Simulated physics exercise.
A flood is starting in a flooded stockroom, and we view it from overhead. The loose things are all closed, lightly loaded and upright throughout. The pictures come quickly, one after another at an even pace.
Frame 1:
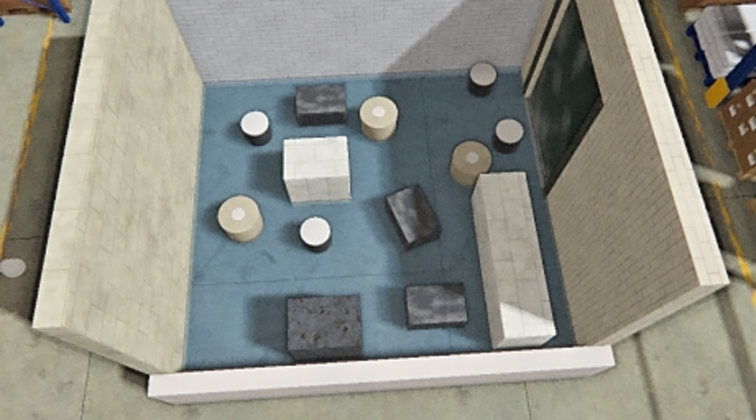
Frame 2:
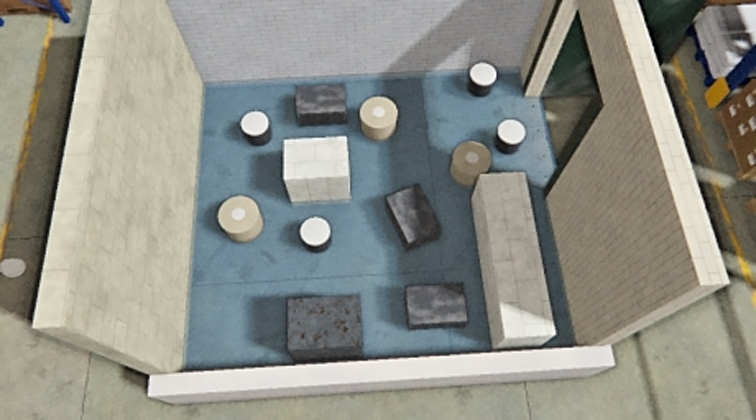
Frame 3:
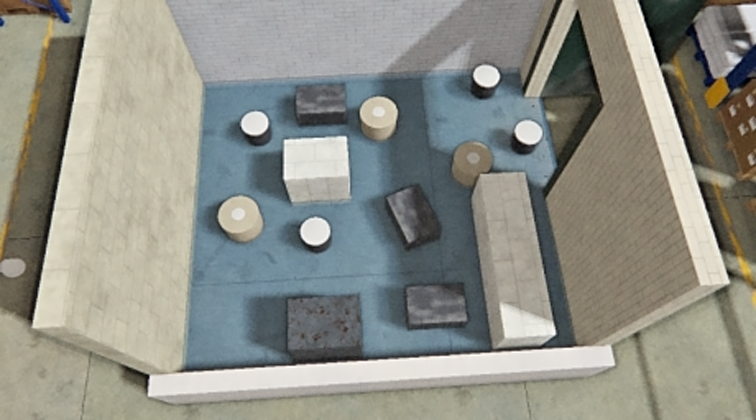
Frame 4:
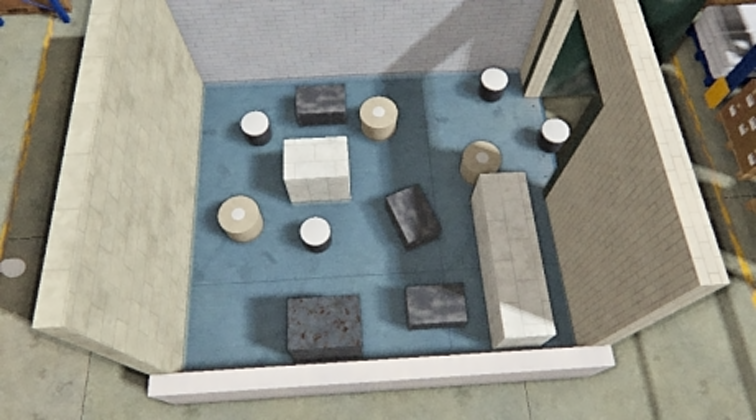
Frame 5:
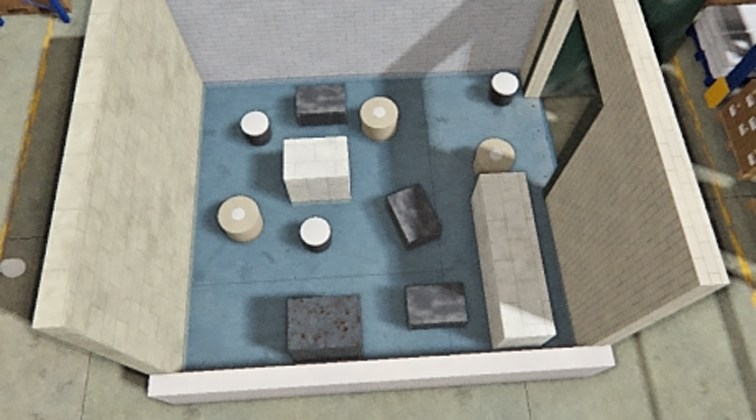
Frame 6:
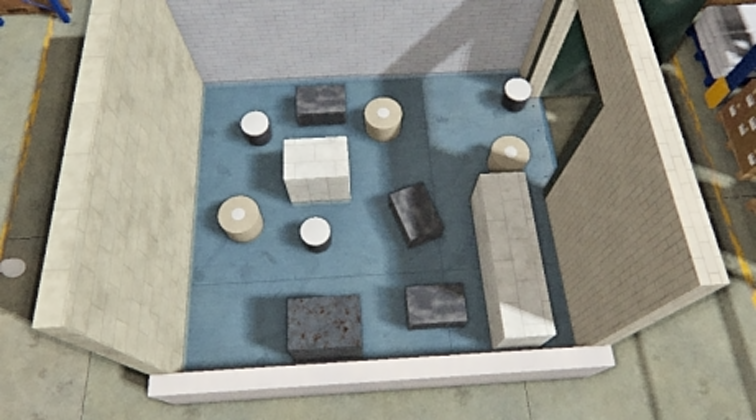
A dark, white-topped pail drifts right across a flooded, blue-floored stockroom, seen from overhead by a still camera. Similar pails, tan tubs, dark blocks and a white block stand inside pale walls, with a long pale block at right. After the right wall opens, the pail passes out of sight through the gap, while the upper-right pail and nearby tub drift rightward and a central dark block shifts slightly.
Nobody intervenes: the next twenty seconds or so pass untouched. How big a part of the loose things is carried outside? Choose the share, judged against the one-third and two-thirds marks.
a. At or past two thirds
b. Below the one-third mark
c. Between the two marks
At or past two thirds.
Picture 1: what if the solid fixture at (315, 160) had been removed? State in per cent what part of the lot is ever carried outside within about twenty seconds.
Around 70 in a hundred.
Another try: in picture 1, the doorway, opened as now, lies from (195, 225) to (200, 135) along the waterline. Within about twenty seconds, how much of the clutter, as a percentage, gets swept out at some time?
Result: 50 per cent.
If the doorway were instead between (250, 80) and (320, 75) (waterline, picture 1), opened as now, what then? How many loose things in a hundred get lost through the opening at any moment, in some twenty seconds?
Roughly 50 %.
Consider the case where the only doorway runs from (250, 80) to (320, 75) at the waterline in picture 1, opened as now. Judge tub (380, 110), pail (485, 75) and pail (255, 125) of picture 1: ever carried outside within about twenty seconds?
First lost, second trapped, third lost.
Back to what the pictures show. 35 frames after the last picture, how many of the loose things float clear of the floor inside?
It works out to 3.
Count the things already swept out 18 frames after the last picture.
By then the total stands at 5.
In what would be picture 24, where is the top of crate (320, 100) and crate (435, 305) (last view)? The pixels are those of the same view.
First near (459, 88), second near (459, 269).
A moment on, 3 of 10 are out; 7 afloat.
Next, 5 of 10 are out; 5 afloat.
Later, 7 of 10 are out; 3 afloat.
In the end, 8 of 10 are out; 1 afloat.
